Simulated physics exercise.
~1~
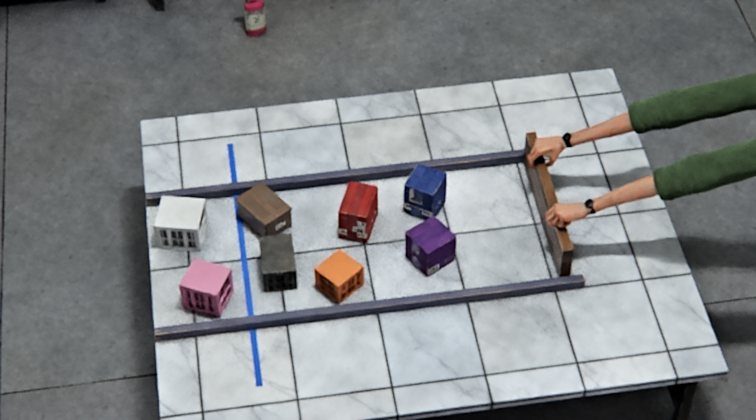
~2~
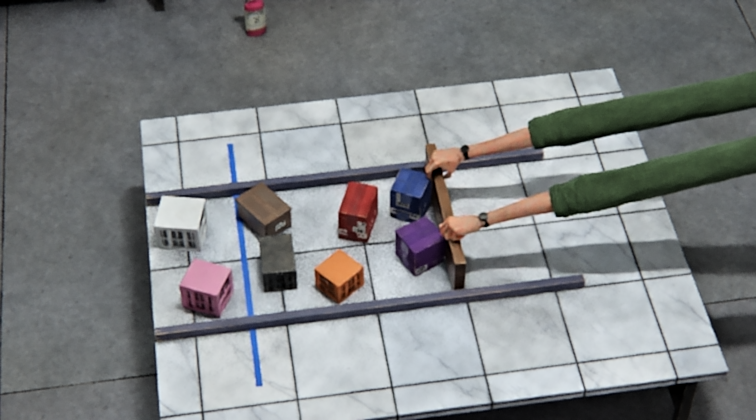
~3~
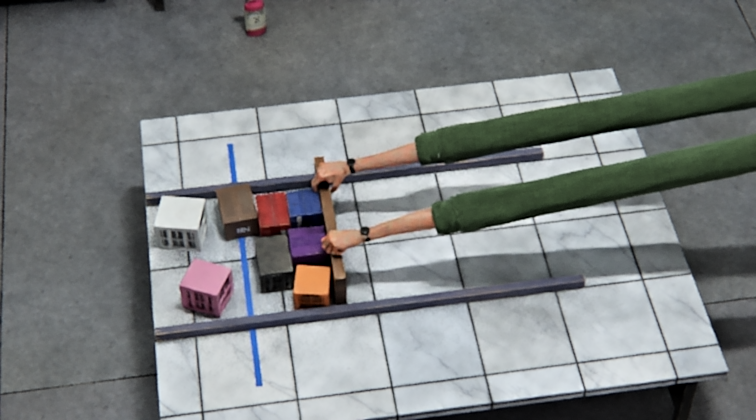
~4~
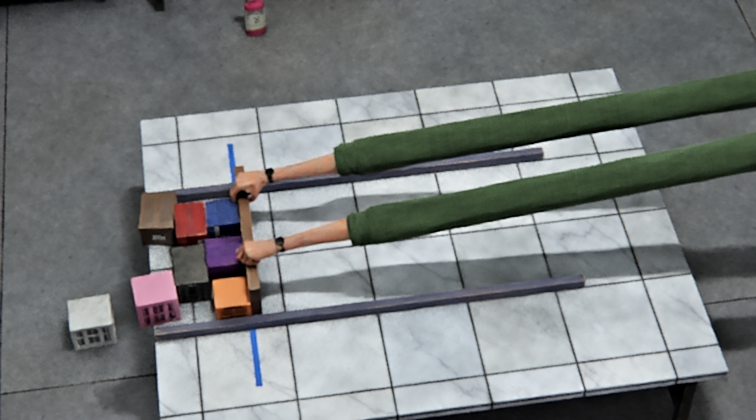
To begin with, a pair of green-sleeved arms holds a wooden plank at the right end of two rails on a raised, tiled deck, with colourful crates and boxes scattered to its left. The hands slide the plank left, and it reaches the blue and purple boxes first. As it continues, the red, orange, brown and dark ones are gathered into a tight cluster. The plank advances to the blue tape, driving the pack toward the deck's left edge. The white crate ends up off the deck at the lower left, while the pink crate and the others remain crowded near the edge.
